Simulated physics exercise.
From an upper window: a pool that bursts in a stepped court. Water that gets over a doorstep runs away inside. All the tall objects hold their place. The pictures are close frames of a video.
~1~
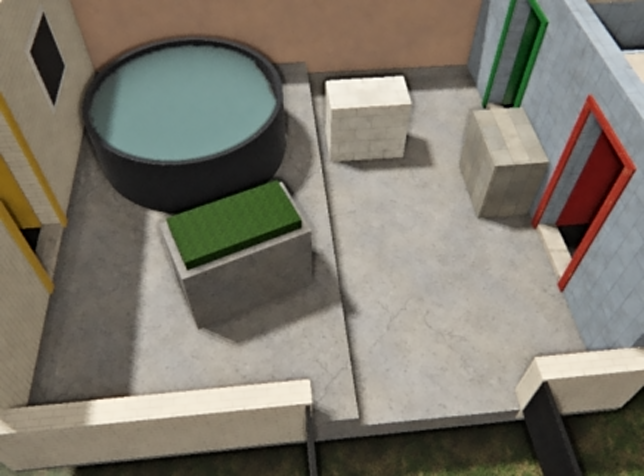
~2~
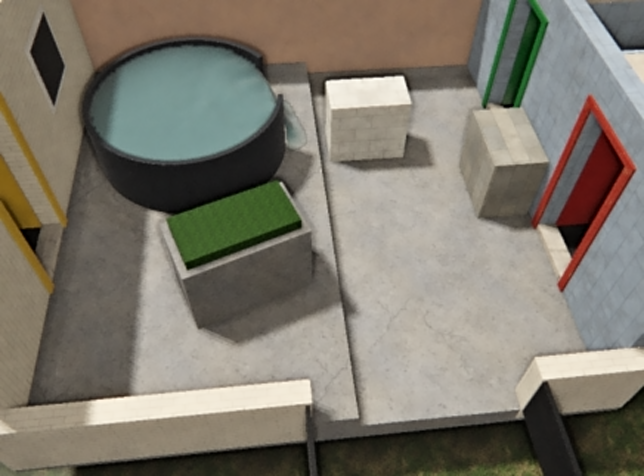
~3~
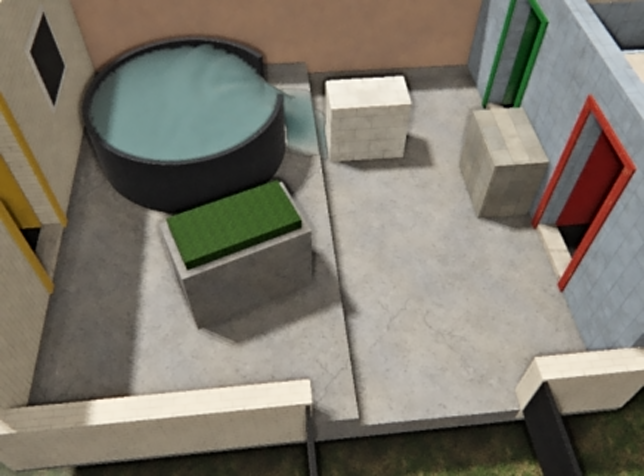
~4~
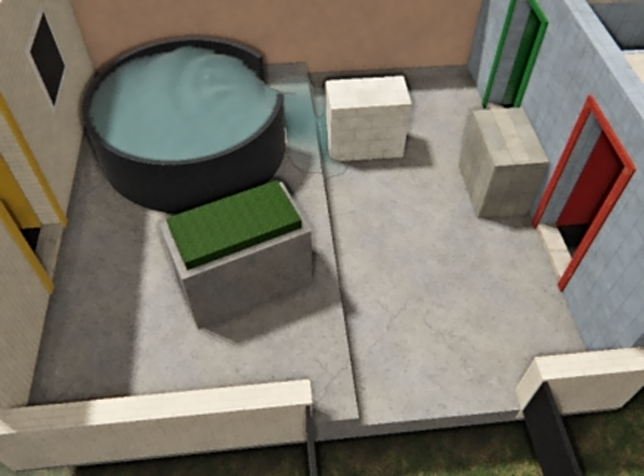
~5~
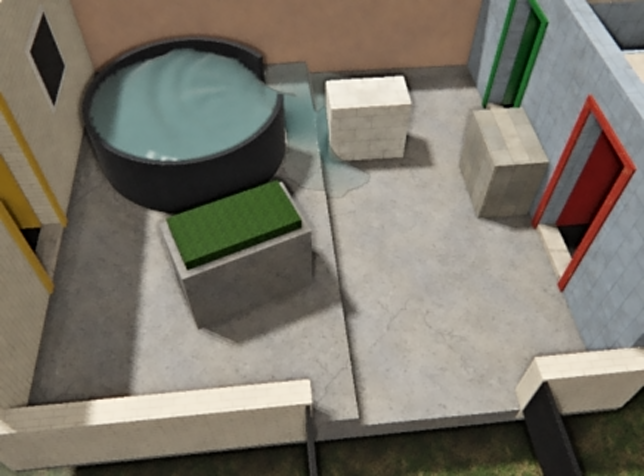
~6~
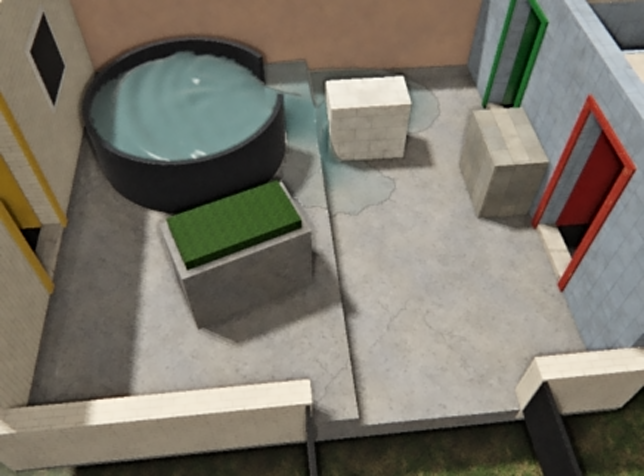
In a walled concrete courtyard, a round dark pool opened at its right side, and water ran out across the step, then spread around the pale block in thin puddles while the pool's surface rippled.
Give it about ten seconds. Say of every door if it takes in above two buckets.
In the end: The green door takes more than that; the red door stays under that; the yellow door stays under that.
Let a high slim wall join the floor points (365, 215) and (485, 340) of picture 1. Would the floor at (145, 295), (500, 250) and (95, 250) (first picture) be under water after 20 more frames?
One after the other: No water, covered, dry.
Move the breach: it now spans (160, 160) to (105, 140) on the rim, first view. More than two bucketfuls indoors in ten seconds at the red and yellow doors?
One by one: The red door takes more, the yellow door is over.
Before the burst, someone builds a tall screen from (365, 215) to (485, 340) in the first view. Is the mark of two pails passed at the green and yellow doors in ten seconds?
My reading: Green passes that mark; yellow takes less.
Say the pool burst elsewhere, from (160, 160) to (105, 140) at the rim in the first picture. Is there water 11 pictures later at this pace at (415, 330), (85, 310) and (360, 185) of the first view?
In turn: Not flooded, flooded, dry.
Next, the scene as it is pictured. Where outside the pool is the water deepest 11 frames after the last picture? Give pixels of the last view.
Roughly at (465, 76).
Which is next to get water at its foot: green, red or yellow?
It is the one in green.
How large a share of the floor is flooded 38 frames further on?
Near 55 in a hundred.
A moment on, water covers 30 % of the floor; the green door under two buckets in, the red door not reached, the yellow door not reached.
Next, water covers 55 % of the floor; the green door over two buckets in, the red door wet at the sill, nothing in, the yellow door not reached.
Then, water covers 55 % of the floor; the green door far over two buckets in, the red door wet at the sill, nothing in, the yellow door not reached.
Later, water covers 55 % of the floor; the green door far over two buckets in, the red door wet at the sill, nothing in, the yellow door not reached.
In the end, water covers 60 % of the floor; the green door far over two buckets in, the red door wet at the sill, nothing in, the yellow door not reached.
